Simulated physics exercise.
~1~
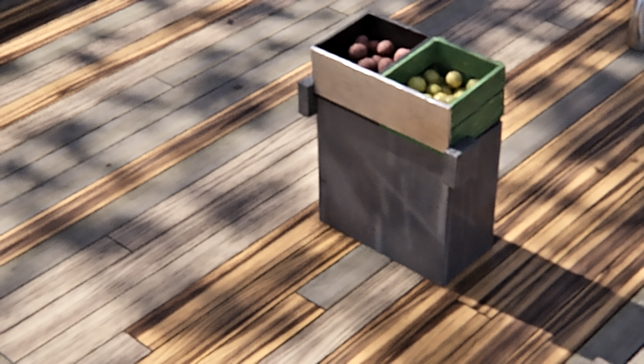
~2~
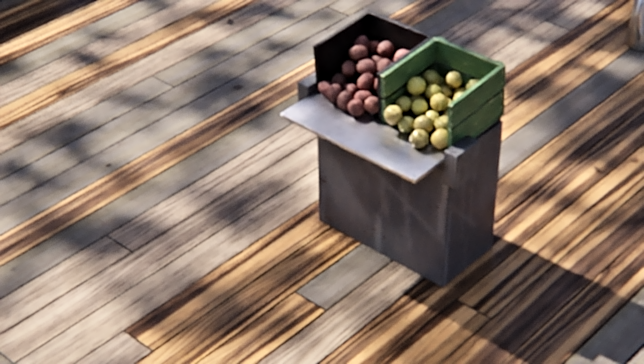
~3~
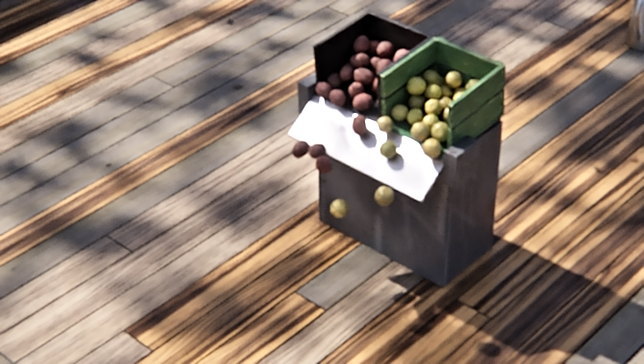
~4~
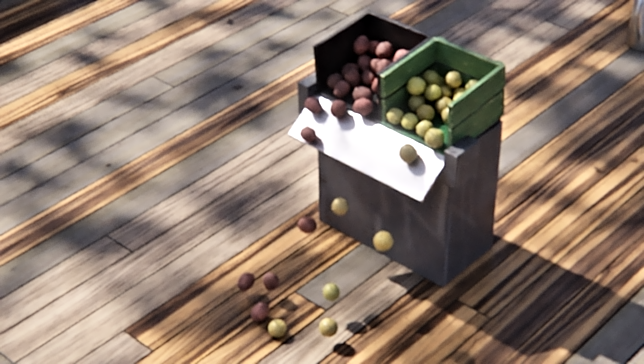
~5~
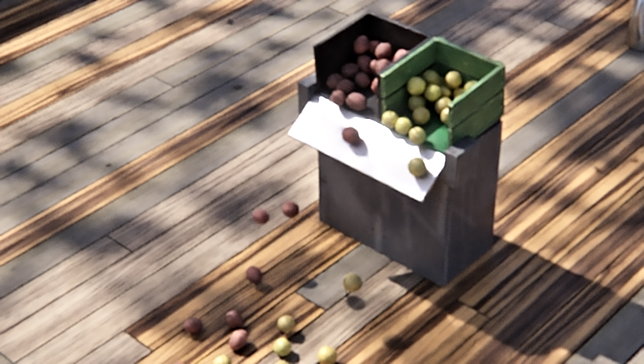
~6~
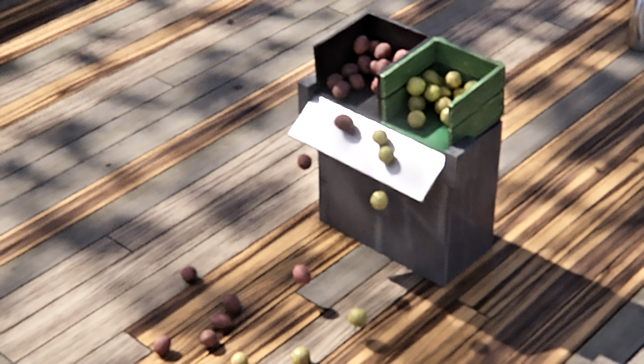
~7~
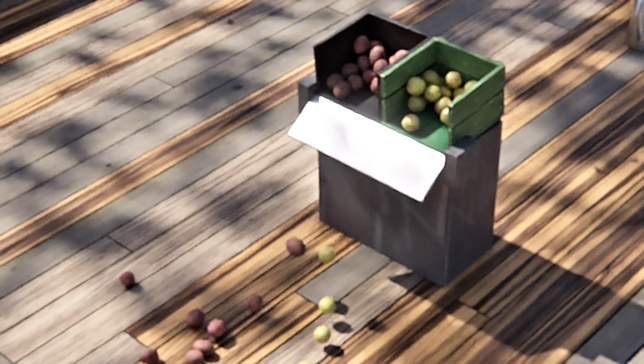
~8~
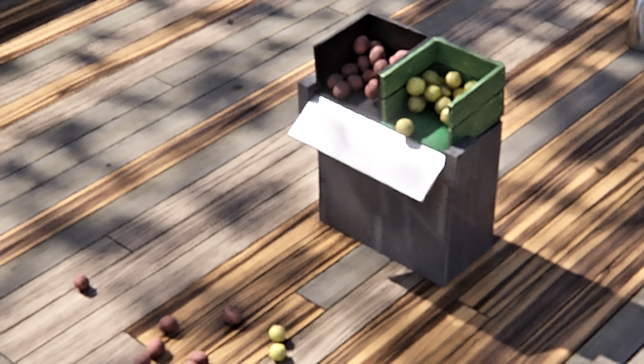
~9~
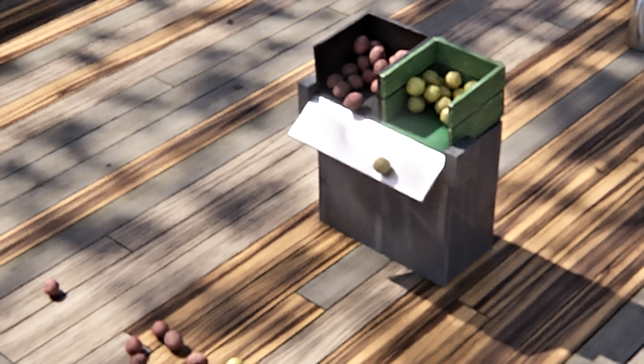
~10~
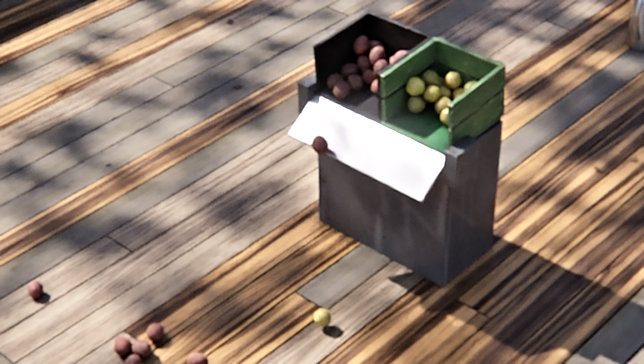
A grey stand's front flap drops open, spilling some potatoes and apples, while many stay inside.
